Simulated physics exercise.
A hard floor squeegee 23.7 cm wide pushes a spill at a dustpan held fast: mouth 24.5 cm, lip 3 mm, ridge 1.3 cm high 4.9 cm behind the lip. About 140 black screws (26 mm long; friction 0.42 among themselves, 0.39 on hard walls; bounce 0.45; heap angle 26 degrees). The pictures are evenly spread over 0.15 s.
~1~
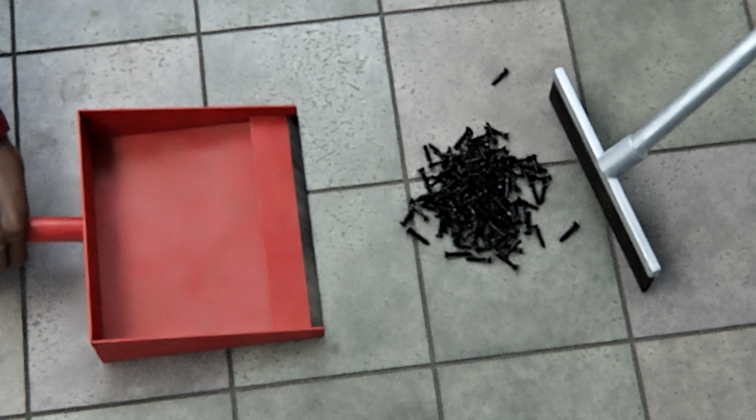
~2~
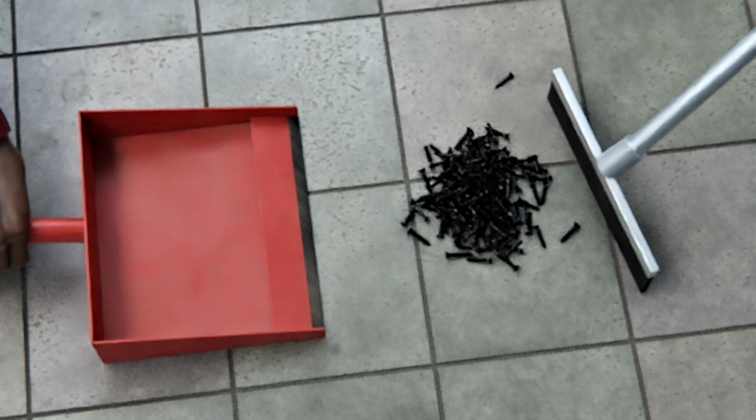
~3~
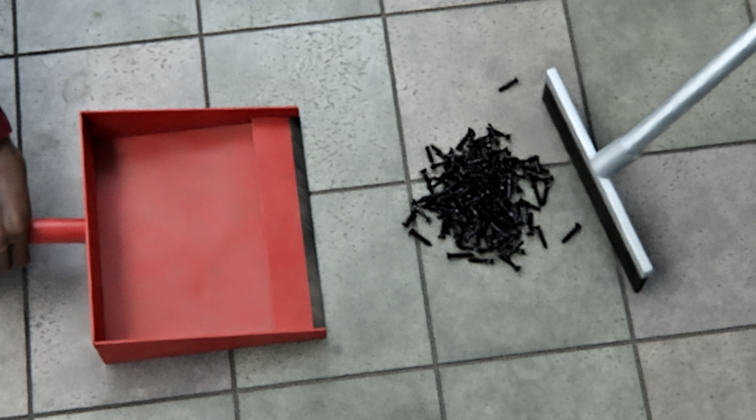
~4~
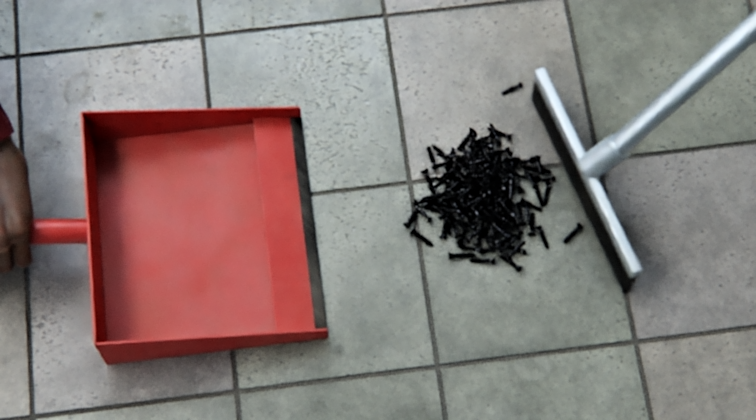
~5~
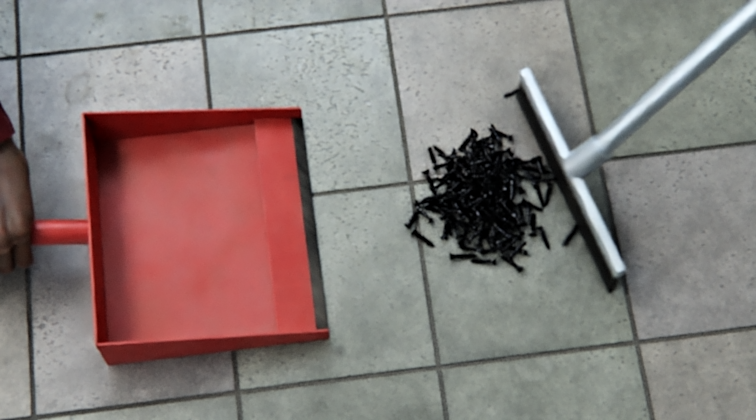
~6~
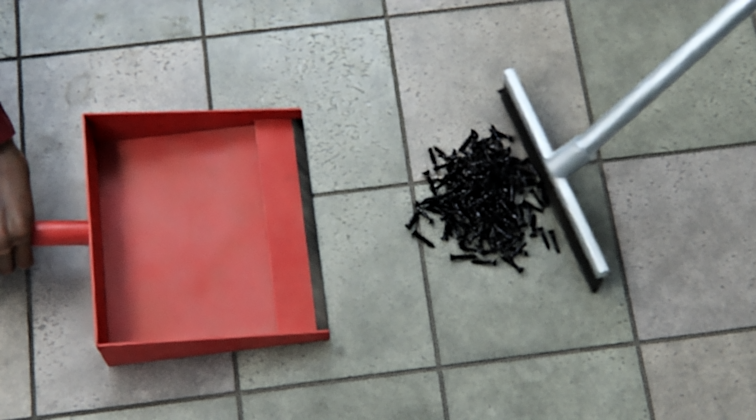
In the video, a squeegee with a metal handle slides left across gray floor tiles toward a pile of black screws, reaching its right edge and nudging a few strays, while a hand holds a red dustpan still at left.
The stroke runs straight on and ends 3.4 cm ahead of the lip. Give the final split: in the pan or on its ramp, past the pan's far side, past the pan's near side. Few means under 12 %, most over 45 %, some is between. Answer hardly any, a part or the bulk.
In the pan or on its ramp: Hardly any; past the pan's far side: Hardly any; past the pan's near side: Hardly any.
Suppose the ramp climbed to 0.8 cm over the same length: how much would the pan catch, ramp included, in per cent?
It would be near 5 per cent.
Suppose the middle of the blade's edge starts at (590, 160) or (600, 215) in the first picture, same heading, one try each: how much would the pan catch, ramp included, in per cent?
Some 0 and 5 per cent.
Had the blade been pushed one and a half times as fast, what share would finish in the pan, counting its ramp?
In that case some 15 per cent.
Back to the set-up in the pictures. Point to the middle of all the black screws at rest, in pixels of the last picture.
Around (340, 211).
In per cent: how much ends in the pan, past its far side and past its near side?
Pan 5, far side 0, near side 0.
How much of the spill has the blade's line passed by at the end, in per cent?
About 0 per cent.
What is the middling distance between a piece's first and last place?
Roughly 14 cm.
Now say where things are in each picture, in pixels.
Blade from (653, 271) to (558, 77), moved 0.0 cm, 0 of the pieces shifted so far; middle of the pieces at (480, 187); pan at (184, 237), in the first picture.
Blade from (651, 272) to (557, 77), moved 0.2 cm, 1 of the pieces shifted so far; middle of the pieces at (481, 188), in the second picture.
Blade from (645, 272) to (551, 77), moved 1.0 cm, 1 of the pieces shifted so far; middle of the pieces at (482, 188), in the third picture.
Blade from (634, 272) to (540, 77), moved 2.3 cm, 1 of the pieces shifted so far; middle of the pieces at (484, 189), in the fourth picture.
Blade from (618, 272) to (525, 77), moved 3.9 cm, 2 of the pieces shifted so far; middle of the pieces at (485, 189), in the fifth picture.
Blade from (601, 272) to (509, 78), moved 5.6 cm, 12 of the pieces shifted so far; middle of the pieces at (485, 190); pan at (190, 240), in the sixth picture.
Then, 0.16 s after the last picture, middle of the blade 15 cm from the lip; 0 % over the lip, far side 0 %, near side 0 %.
Then, 0.27 s after the last picture, middle of the blade 9 cm from the lip; 0 % over the lip, far side 0 %, near side 0 %.
Then, 0.51 s after the last picture, middle of the blade 6 cm from the lip; 5 % over the lip, far side 0 %, near side 0 %.
In the end, pan 5 %, far side 0 %, near side 0 %, in front of the lip or behind the blade 95 %.
